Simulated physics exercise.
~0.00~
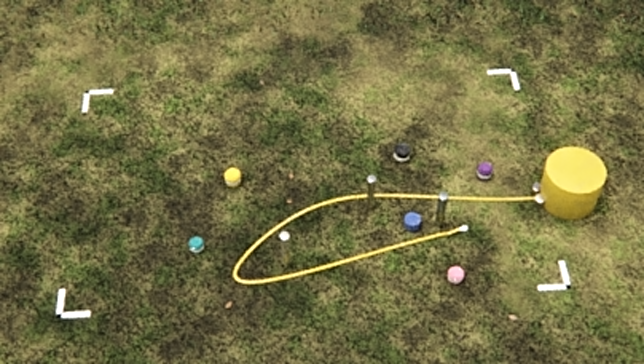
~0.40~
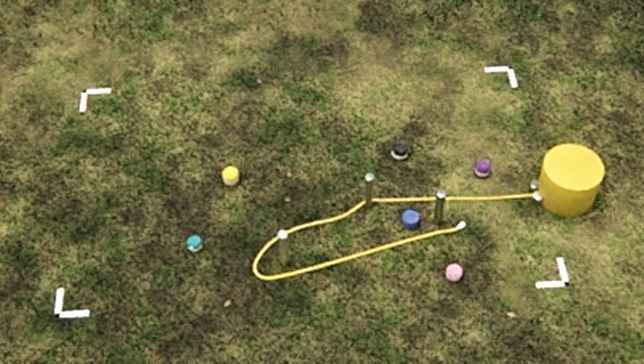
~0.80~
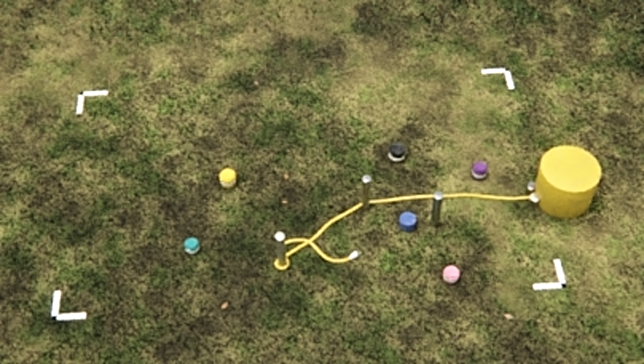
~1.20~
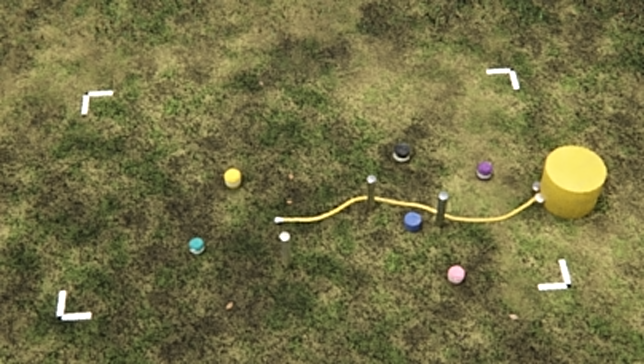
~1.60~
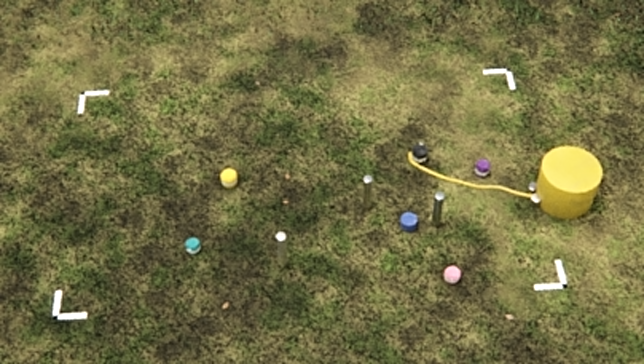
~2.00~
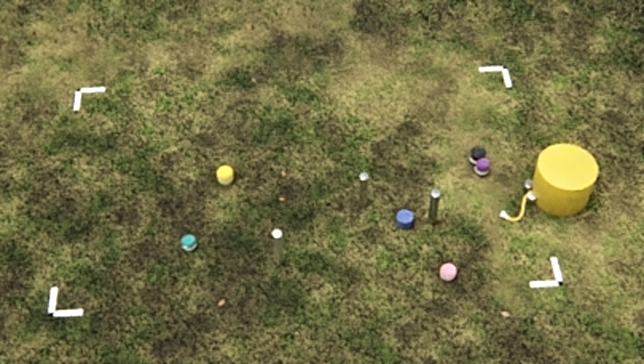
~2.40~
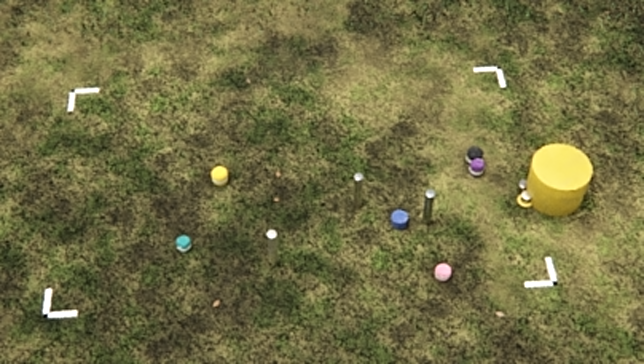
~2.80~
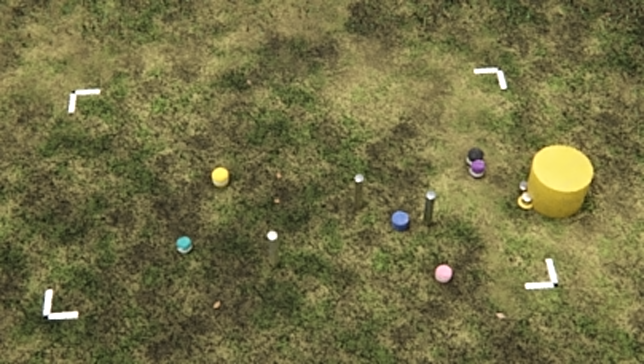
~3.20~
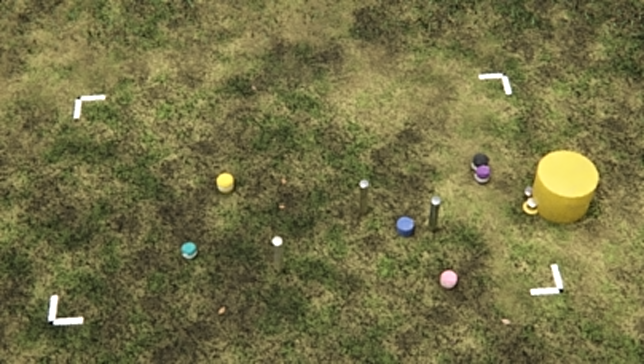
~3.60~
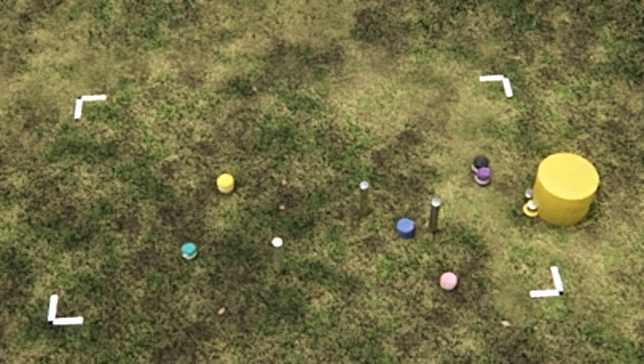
The clip opens on patchy grass marked by white corner tapes, with six small containers, slim posts and a yellow lead looping out to the left from a large yellow reel. The reel draws the lead in, and the loop tightens against the leftmost post before its free end swings around and slips clear. The line then slides past the other posts and catches the black tin, dragging it right until it rests against the purple jar. The lead shortens to a small stub beside the reel and stops, while the yellow, teal, blue and pink containers appear undisturbed.
